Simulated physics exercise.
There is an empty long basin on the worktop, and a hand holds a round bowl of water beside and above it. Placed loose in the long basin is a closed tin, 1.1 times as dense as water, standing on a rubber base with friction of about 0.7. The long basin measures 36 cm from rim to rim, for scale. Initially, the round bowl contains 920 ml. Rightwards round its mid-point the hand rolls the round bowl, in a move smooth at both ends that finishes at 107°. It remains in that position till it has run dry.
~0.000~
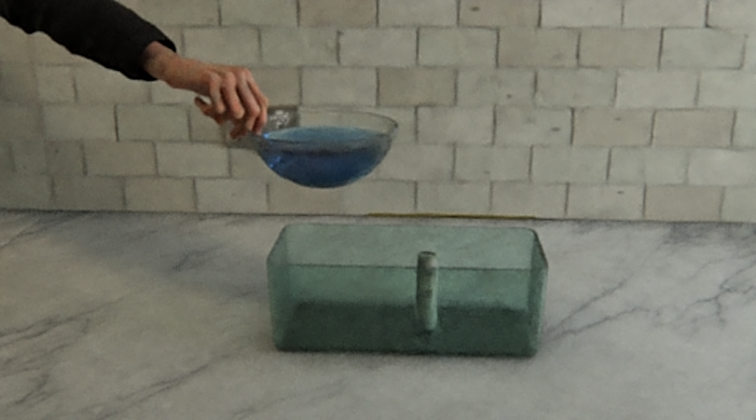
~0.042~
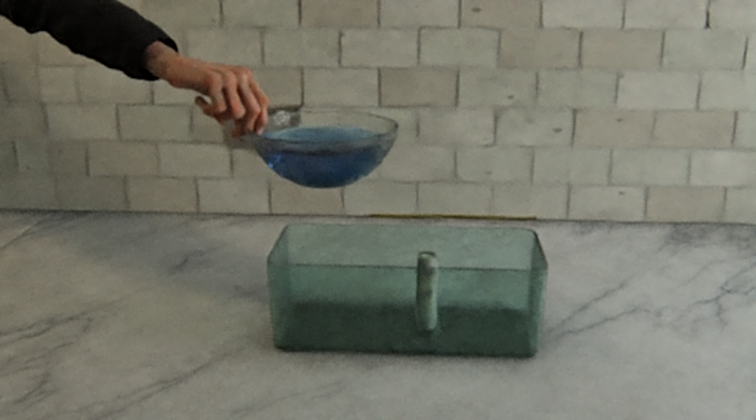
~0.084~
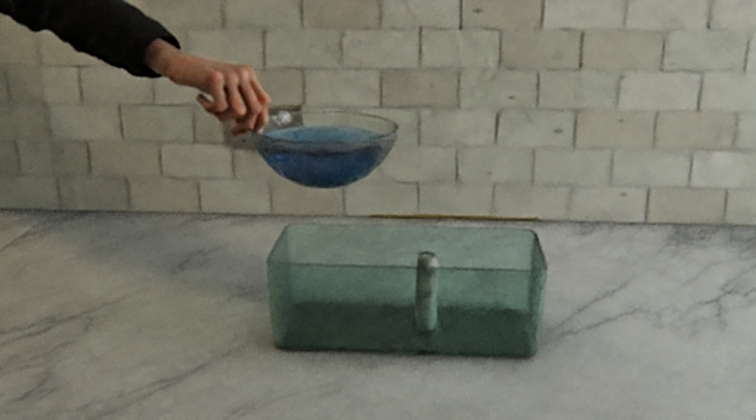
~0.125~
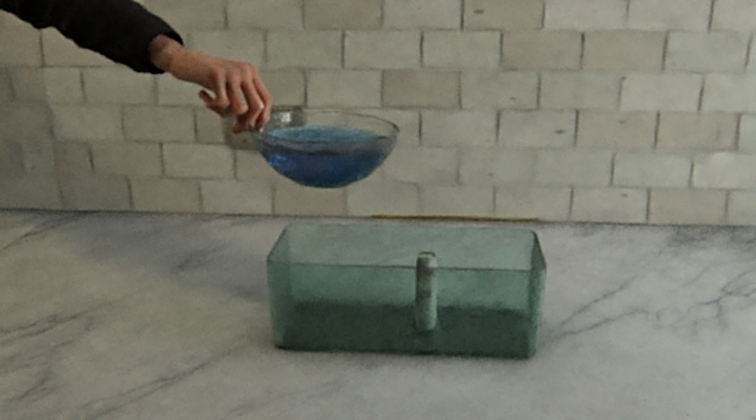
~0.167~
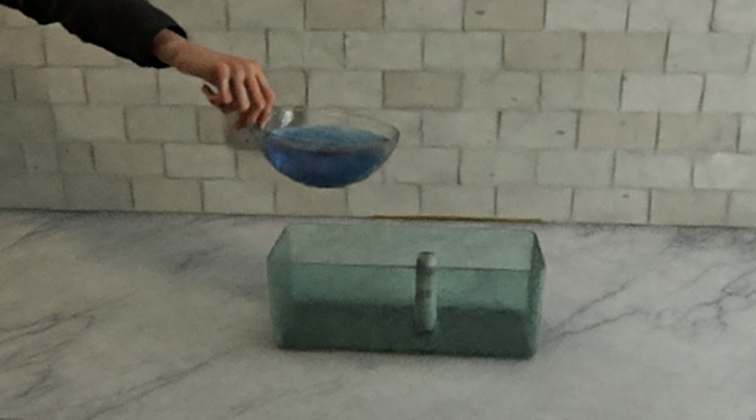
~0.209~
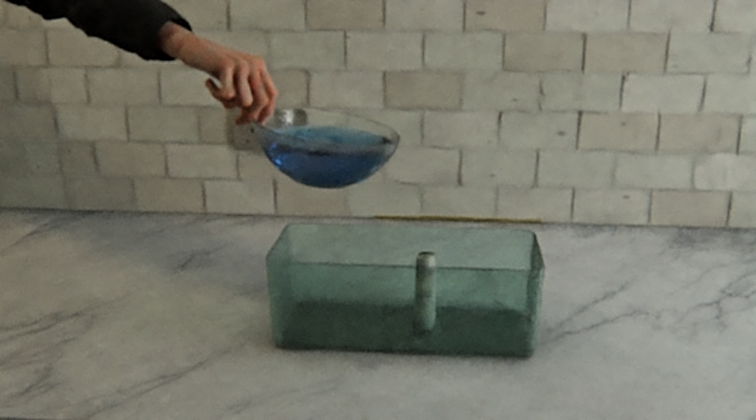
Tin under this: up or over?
It is going to cope.
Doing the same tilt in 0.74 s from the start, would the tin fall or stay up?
Result: Tin upright.
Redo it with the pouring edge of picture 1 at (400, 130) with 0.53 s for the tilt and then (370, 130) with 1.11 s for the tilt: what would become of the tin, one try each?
In the first try it comes down; in the second it remains standing.
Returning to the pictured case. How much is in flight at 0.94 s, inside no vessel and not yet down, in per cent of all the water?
Airborne share: Near 1 %.
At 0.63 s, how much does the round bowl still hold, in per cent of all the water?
Portion remaining: Approx. 34 per cent.
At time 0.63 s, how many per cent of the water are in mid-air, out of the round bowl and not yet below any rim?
38 %.
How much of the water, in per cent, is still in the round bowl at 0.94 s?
I'd say some 0 per cent remains.
By 0.63 s the tilt is 65° and 35 per cent is still to pour; the tin stands where it began.
By 0.94 s the tilt is 101° and 0 per cent is still to pour; the tin stands where it began.
By 1.26 s the tilt is 107° and 0 per cent is still to pour; the tin stands where it began.
By 1.61 s the tilt is 107° and 0 per cent is still to pour; the tin stands where it began.
At rest the tin stands where it began.
